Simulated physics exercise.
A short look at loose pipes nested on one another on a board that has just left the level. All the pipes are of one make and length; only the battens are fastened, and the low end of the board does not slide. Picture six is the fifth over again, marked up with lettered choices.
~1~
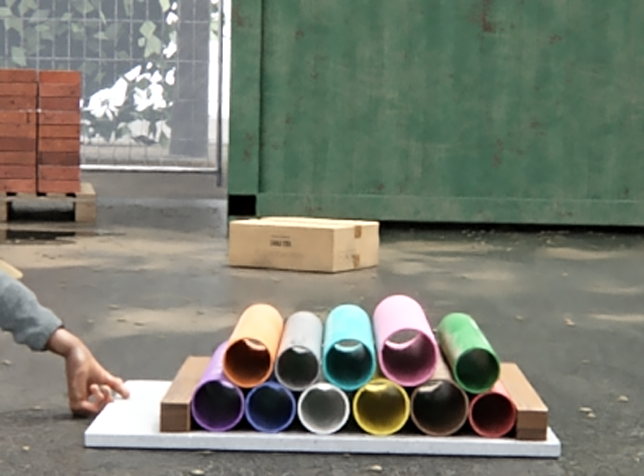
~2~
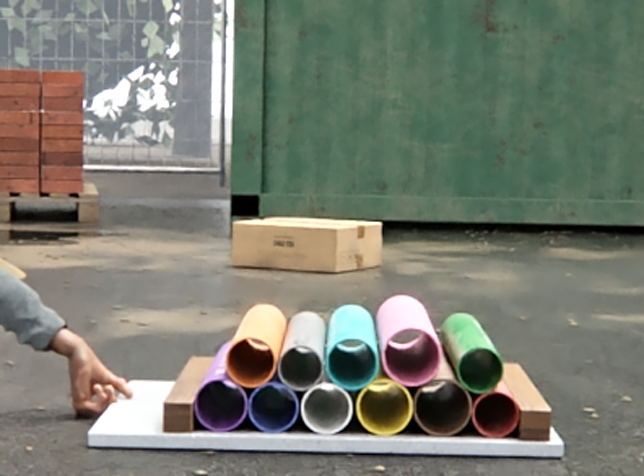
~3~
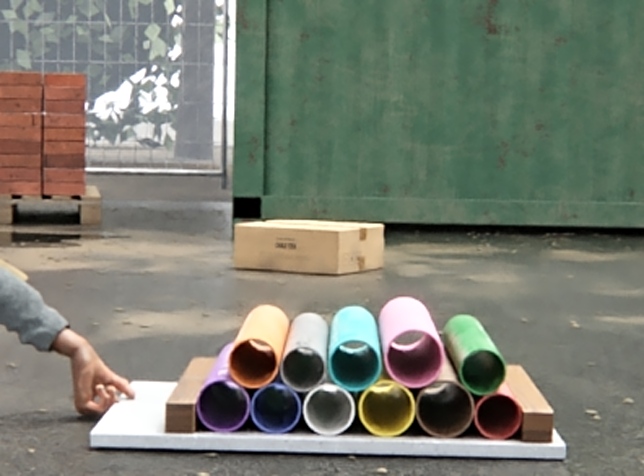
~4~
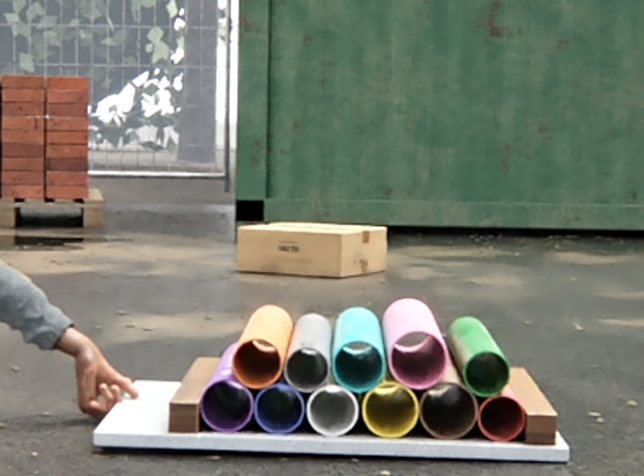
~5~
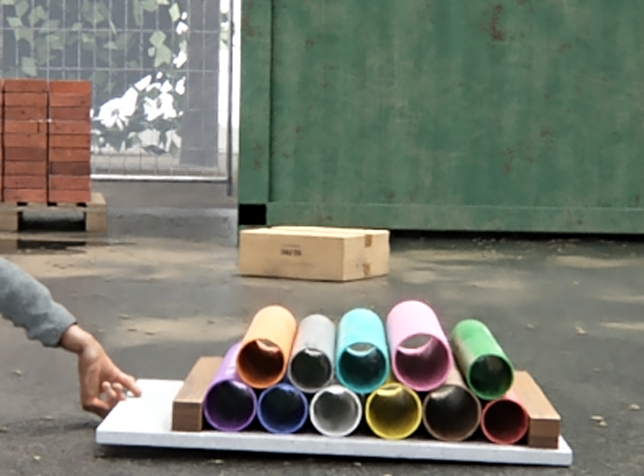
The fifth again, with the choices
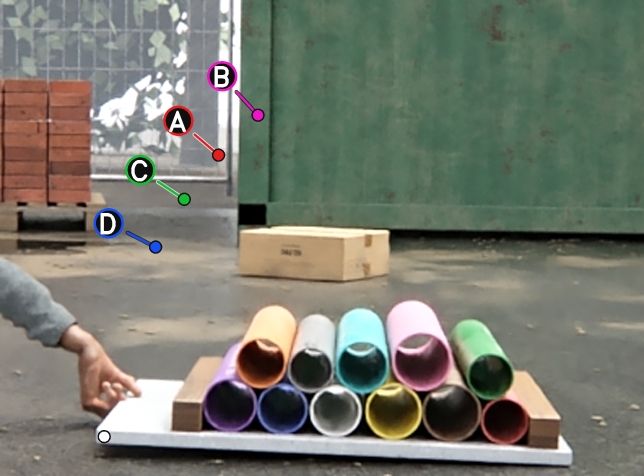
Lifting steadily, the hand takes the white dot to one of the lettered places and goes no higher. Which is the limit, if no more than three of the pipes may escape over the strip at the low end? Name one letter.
The highest mark that will do is D.
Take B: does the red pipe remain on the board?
The red pipe: Yes.
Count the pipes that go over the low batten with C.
At C the number is five.
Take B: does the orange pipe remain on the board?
The orange pipe: No.
On the marked copy, A at (219, 155); B at (258, 115); C at (184, 199); D at (156, 247); the white dot at (104, 437).
Taking D. A third of the way, board at 16°.
Two thirds of the way, board at 26°.
When it is over, board at 26°, one over the low batten (green).
As for the rest, A five over the low batten; B five over the low batten; C five over the low batten.
